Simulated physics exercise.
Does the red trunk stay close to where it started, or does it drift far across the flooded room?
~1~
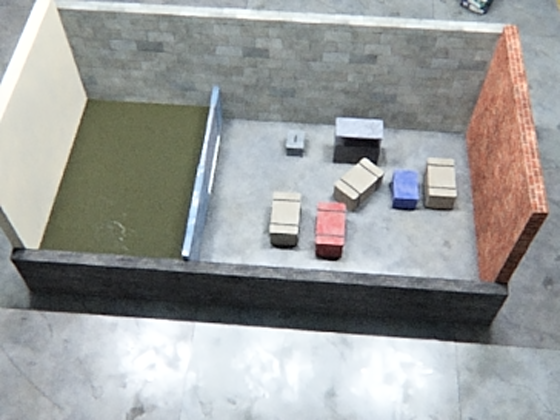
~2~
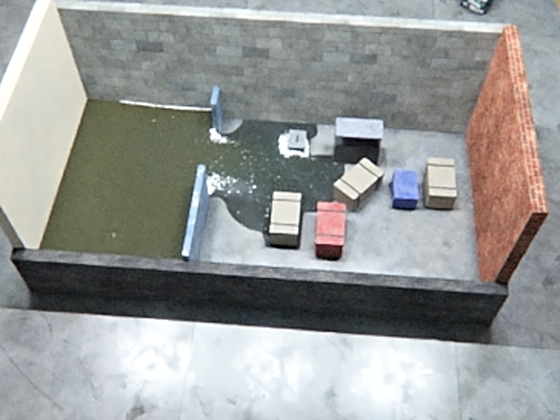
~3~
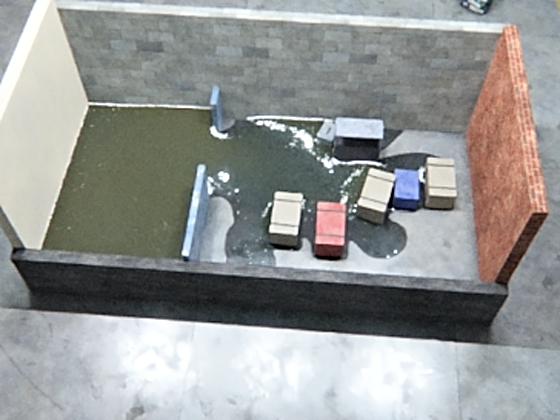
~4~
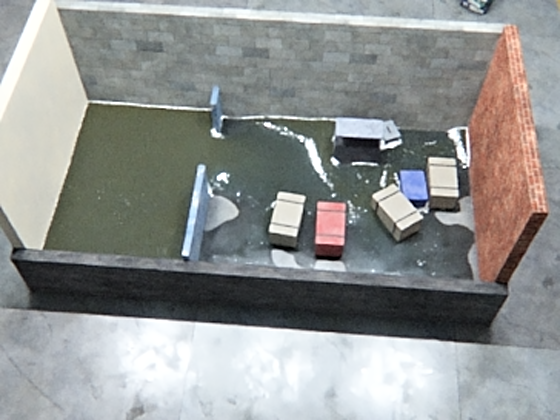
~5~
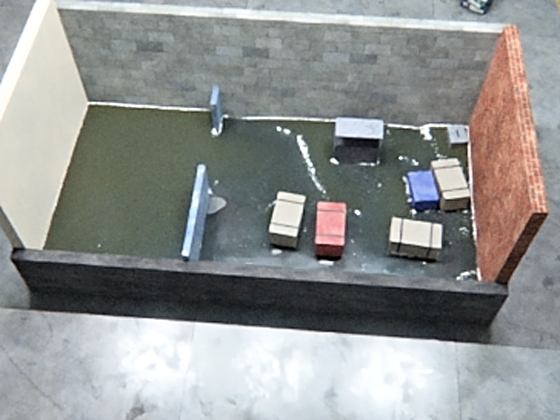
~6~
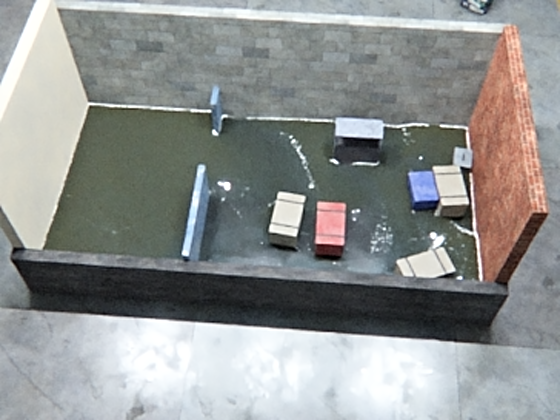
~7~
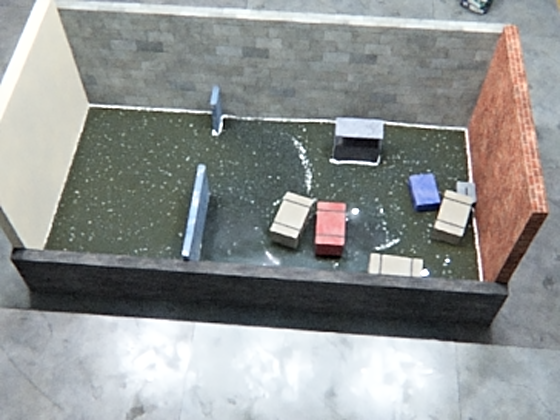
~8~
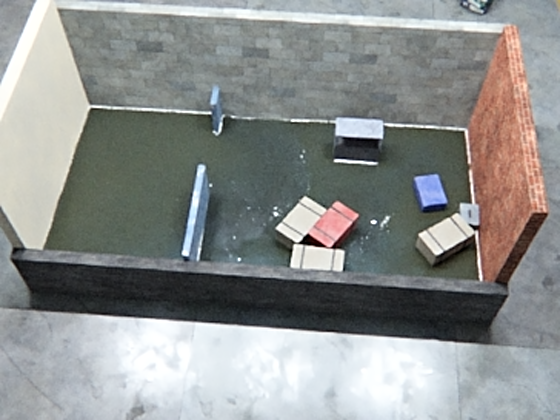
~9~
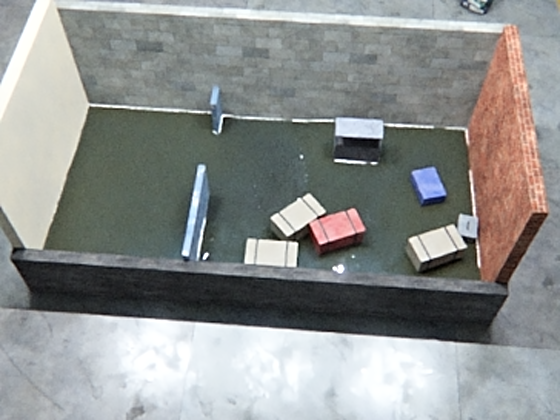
The red trunk stays close to its starting spot, though it swings round in the water. The blue crate shifts a short way to the right.
